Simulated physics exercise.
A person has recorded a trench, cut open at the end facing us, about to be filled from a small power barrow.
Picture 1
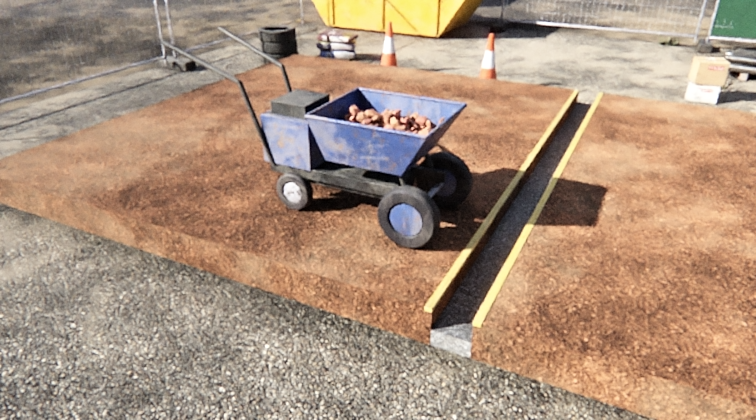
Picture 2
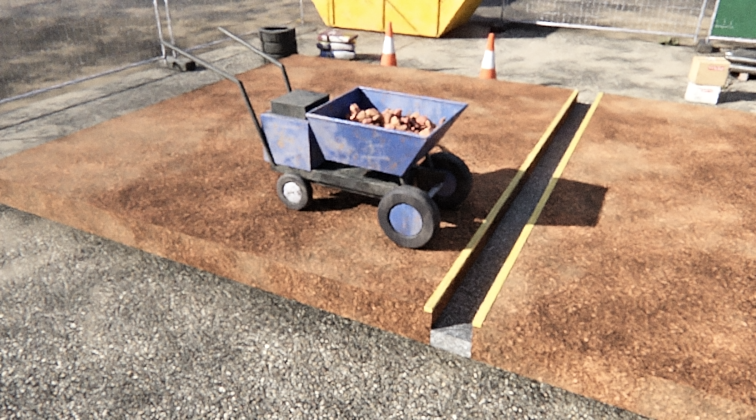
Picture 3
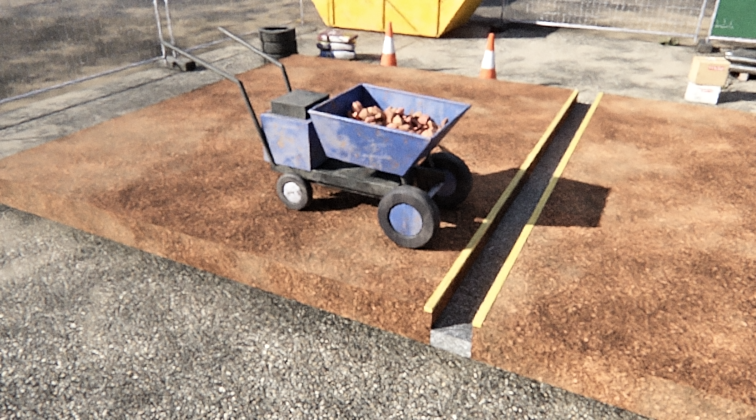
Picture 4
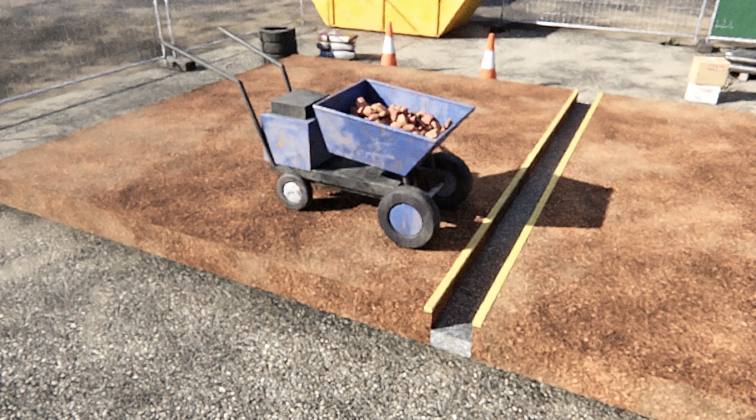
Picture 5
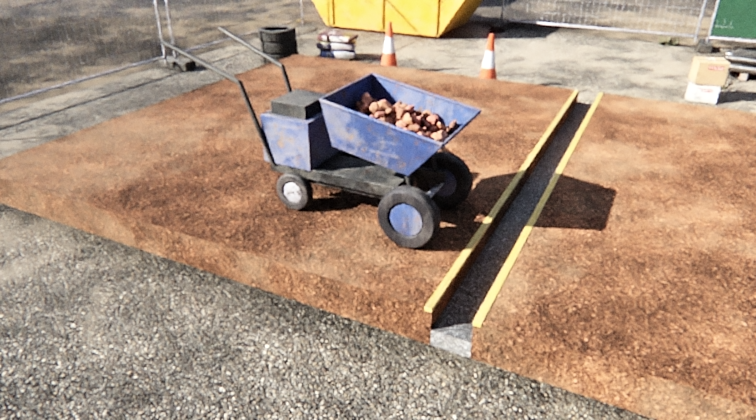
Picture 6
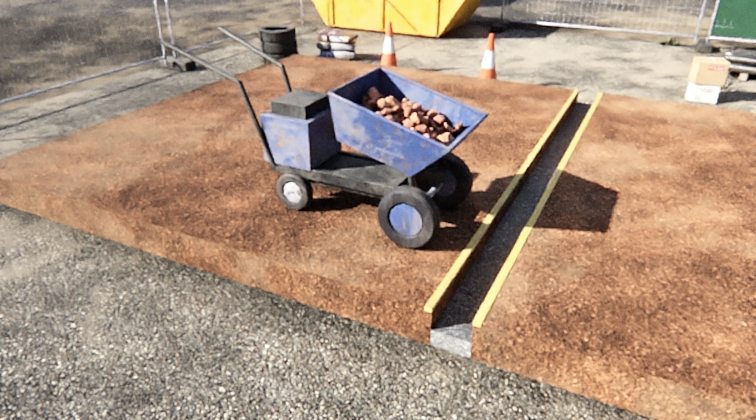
Blue skip of a small barrow tilting gradually forward to the right, carrying reddish rubble beside a narrow yellow-edged trench.
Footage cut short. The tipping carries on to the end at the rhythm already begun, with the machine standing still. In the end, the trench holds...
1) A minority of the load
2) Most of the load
Option 1: A minority of the load.
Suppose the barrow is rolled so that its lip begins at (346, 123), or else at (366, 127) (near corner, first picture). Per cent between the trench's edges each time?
Around 40 % the first time and around 60 % the second.
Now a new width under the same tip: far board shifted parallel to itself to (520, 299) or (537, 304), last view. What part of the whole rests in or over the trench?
About 70 %, then 90 %.
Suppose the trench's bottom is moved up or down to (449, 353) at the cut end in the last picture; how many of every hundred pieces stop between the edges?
20 per cent, roughly.
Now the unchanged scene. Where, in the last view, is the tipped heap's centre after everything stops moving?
(544, 248).
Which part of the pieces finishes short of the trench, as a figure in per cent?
About 0 per cent.
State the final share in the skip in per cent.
Near 5 %.
Soon after the last picture, skip tipped steeply; all in the skip.
A little later, skip tipped right over; most in the skip; a small part beyond it; a stray few falling.
Later still, skip tipped right over; about a quarter in the skip; a small part in or heaped over the trench; about two thirds beyond it.
By the end, skip tipped right over; a small part in the skip; about a quarter in or heaped over the trench; about two thirds beyond it.
